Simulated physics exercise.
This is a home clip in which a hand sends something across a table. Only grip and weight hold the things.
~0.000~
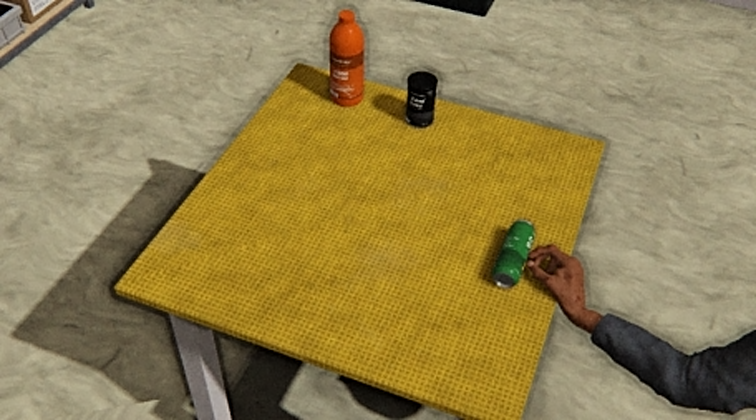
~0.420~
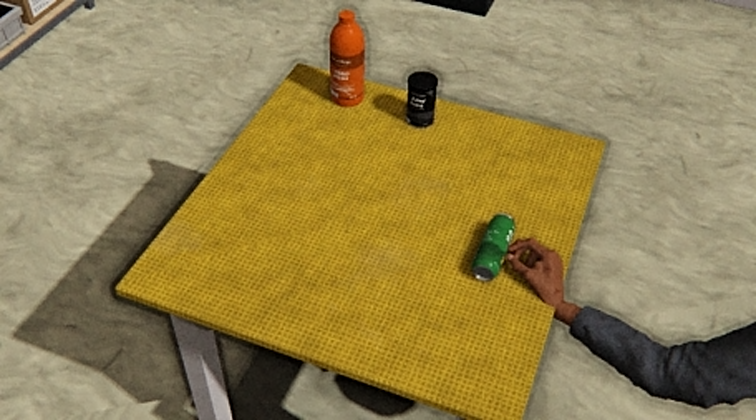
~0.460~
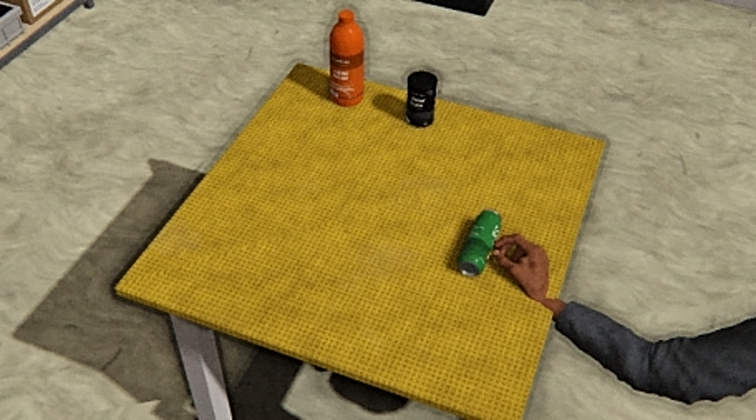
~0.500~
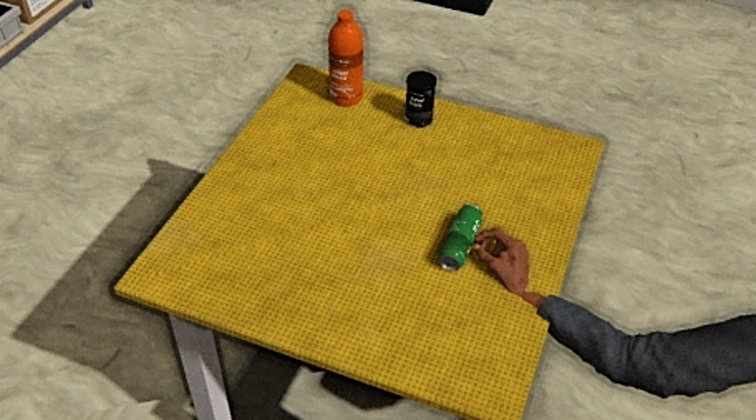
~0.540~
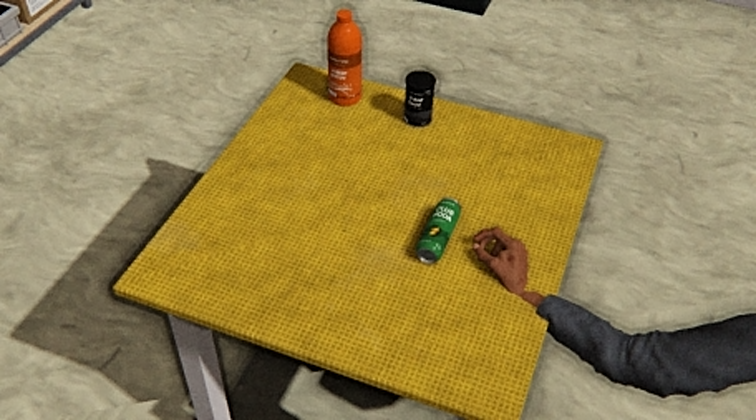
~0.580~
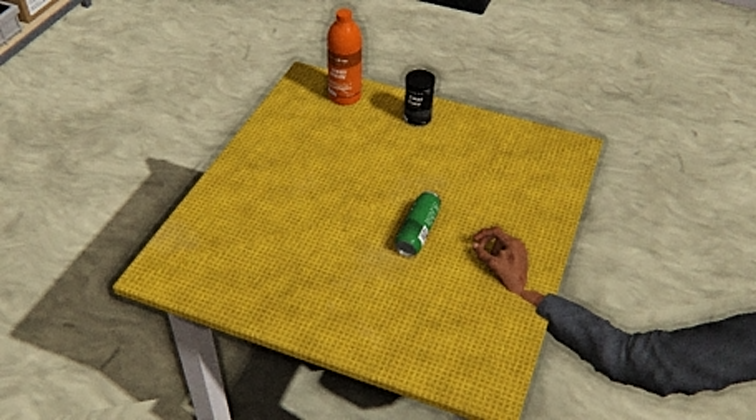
On a yellow tabletop, a hand pushing a green can leftward, then staying back as the can keeps rolling left.
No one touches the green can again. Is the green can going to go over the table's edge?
Yes, it ends away from the tabletop.
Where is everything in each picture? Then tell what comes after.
In the first frame, under the hand; green can (514, 253).
In the second frame, under the hand; green can (494, 247).
In the third frame, under the hand; green can (480, 243).
In the fourth frame, green can (461, 237).
In the fifth frame, green can (439, 231) moved about its own width.
In the sixth frame, green can (418, 224) moved well along.
By 0.88 s, green can moved well along near (279, 182).
By 1.28 s, green can now off the table.
By 1.68 s, things are still on the move.
When it is over (1.9 s), off the table, green can.
